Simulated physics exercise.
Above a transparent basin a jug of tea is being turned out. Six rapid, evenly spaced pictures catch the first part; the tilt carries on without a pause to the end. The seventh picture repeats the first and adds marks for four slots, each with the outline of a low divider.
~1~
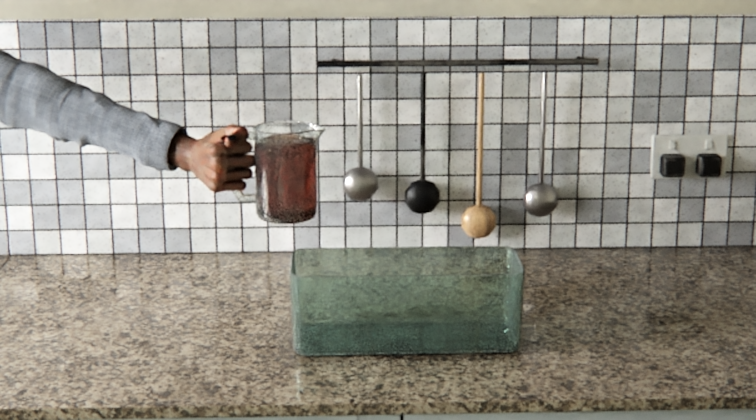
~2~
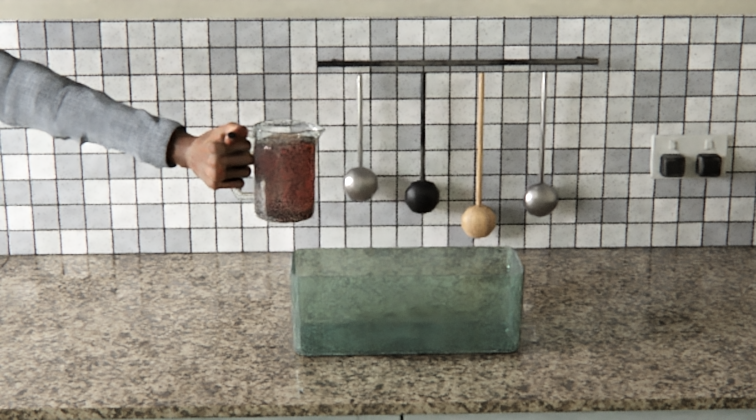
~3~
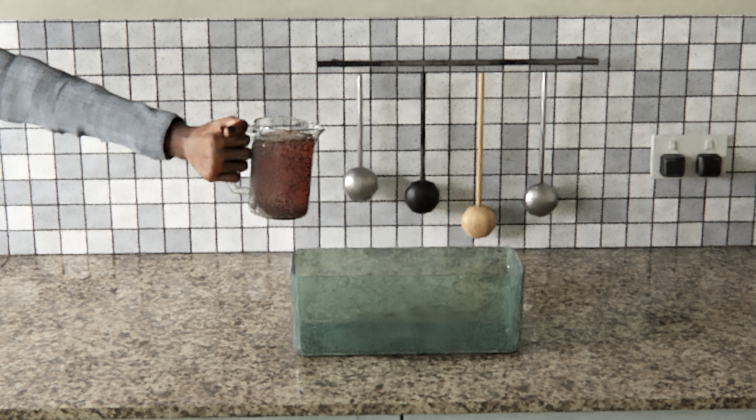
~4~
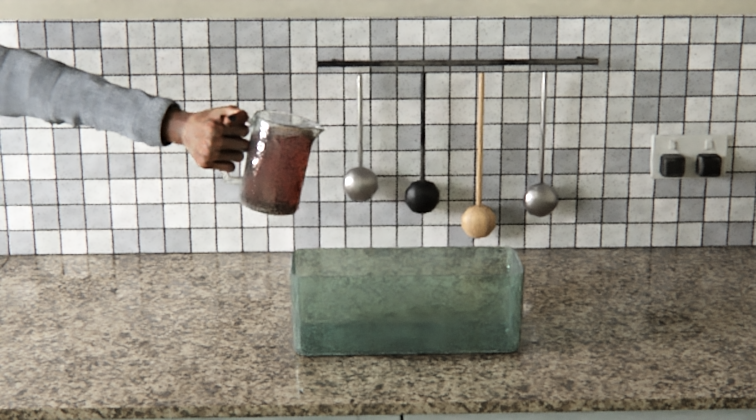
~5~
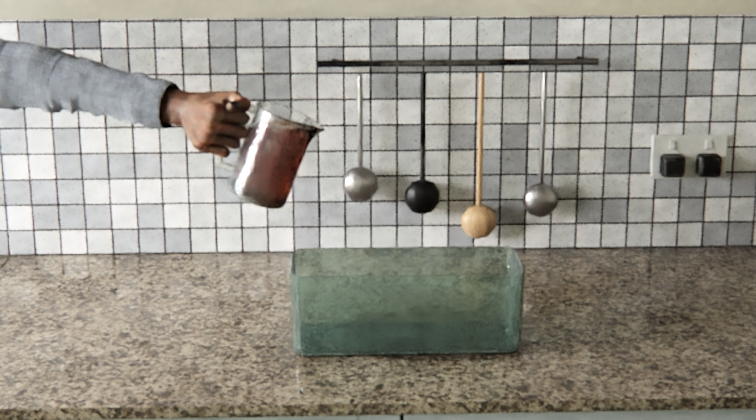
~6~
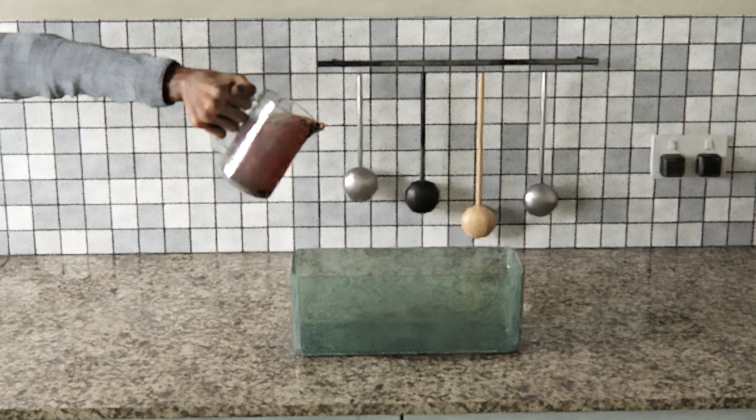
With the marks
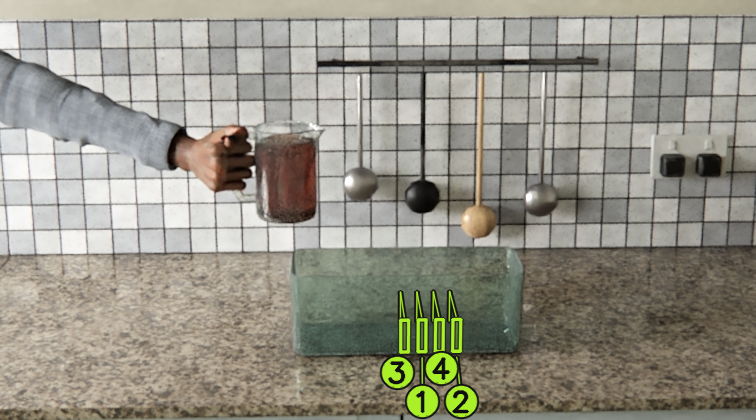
To begin with, a hand reaching in from the left holds a glass jug of tea upright above a transparent basin on a speckled counter. The hand then gradually tilts the jug to the right, the lean growing steeper, while the liquid stays inside and the basin remains still.
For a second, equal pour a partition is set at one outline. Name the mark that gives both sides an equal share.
1 is best.
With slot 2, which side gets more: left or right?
More ends on the left.
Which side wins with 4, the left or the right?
The left one.
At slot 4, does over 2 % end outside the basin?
Yes, it does.
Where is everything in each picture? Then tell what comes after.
The first frame shows upright, lip at (324, 129); basin from (294, 353) to (520, 350); nothing has left yet.
The second frame shows upright, lip at (324, 129); nothing has left yet.
The third frame shows tipped about 6°, lip at (324, 129); nothing has left yet.
The fourth frame shows tipped about 12°, lip at (323, 129); nothing has left yet.
The fifth frame shows tipped about 21°, lip at (323, 129); nothing has left yet.
The sixth frame shows tipped about 32°, lip at (323, 129); nothing has left yet.
On the marked copy, 1 at (422, 357); 2 at (456, 356); 3 at (404, 357); 4 at (439, 357).
For slot 1, about 52 % ends left of the wall and 46 % right of it; 3 % is lost outside.
For slot 2, about 91 % ends left of the wall and 5 % right of it; 4 % is lost outside.
For slot 3, about 15 % ends left of the wall and 81 % right of it; 4 % is lost outside.
For slot 4, about 85 % ends left of the wall and 8 % right of it; 7 % is lost outside.
